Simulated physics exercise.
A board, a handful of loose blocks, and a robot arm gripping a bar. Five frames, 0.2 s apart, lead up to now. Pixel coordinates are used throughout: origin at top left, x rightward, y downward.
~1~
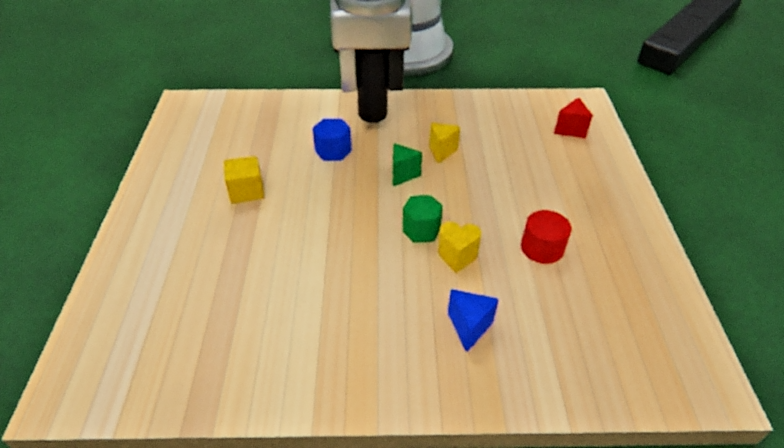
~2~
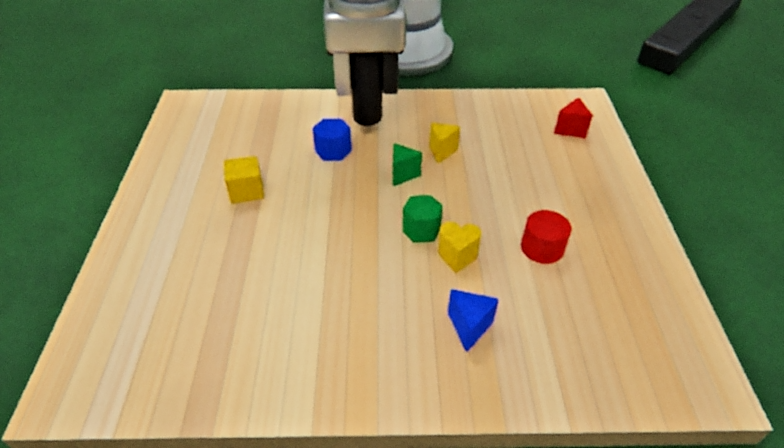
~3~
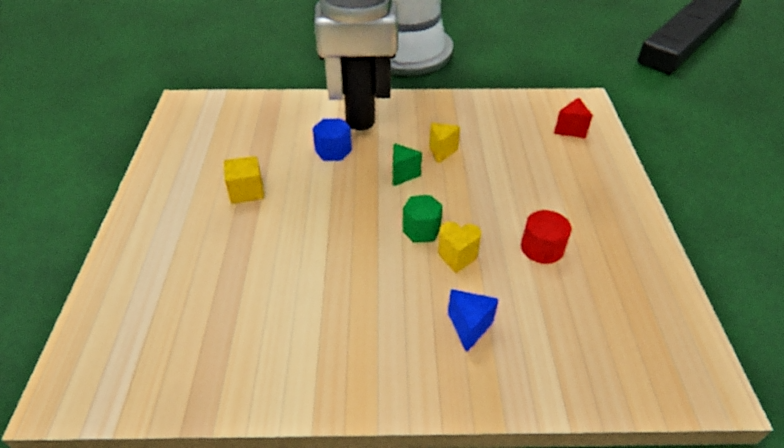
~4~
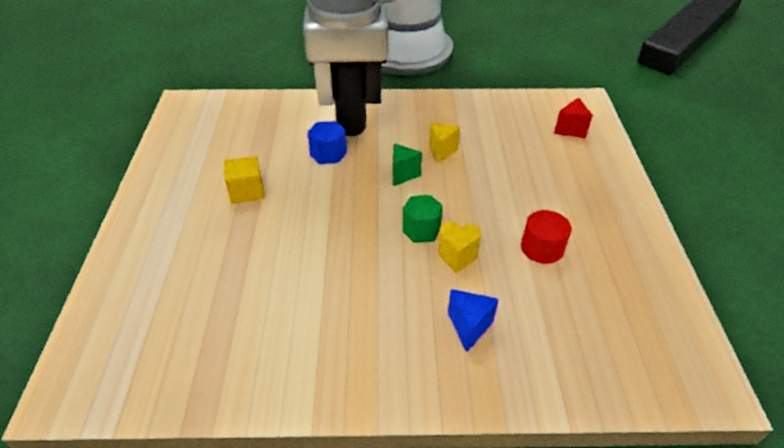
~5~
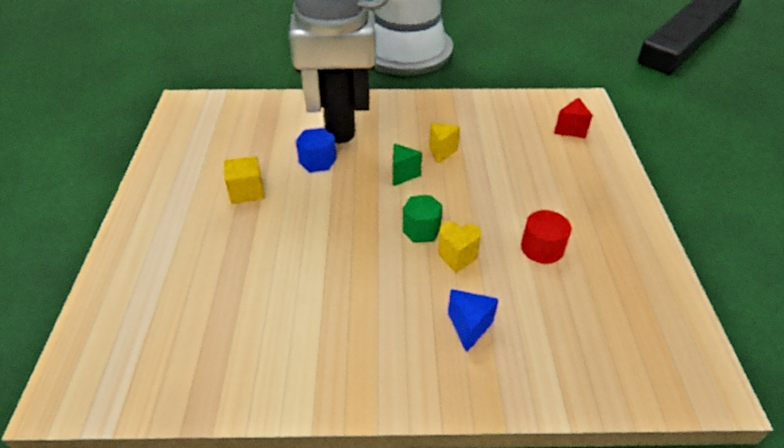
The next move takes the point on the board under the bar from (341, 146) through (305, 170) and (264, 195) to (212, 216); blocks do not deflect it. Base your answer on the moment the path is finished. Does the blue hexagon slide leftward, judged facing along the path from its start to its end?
I expect so.
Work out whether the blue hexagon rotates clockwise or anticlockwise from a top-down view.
Its spin: Anticlockwise.
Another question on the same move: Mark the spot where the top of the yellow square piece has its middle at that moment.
(188, 175)
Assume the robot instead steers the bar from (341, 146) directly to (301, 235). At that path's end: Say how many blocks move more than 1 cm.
My guess is one.
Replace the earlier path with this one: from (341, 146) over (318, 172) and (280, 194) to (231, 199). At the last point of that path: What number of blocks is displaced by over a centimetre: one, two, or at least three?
The count is two.
What follows on the original path. One third of the way, bar at (302, 160); yellow square piece at (237, 169); blue hexagon at (275, 164).
Two thirds of the way, bar at (261, 185); yellow square piece at (211, 176), turned 40° clockwise; blue hexagon at (235, 194), turned 15° anticlockwise.
At the end, bar at (209, 205); yellow square piece at (188, 175), turned 65° clockwise; blue hexagon at (208, 218), turned 65° anticlockwise; green triangular block in place.
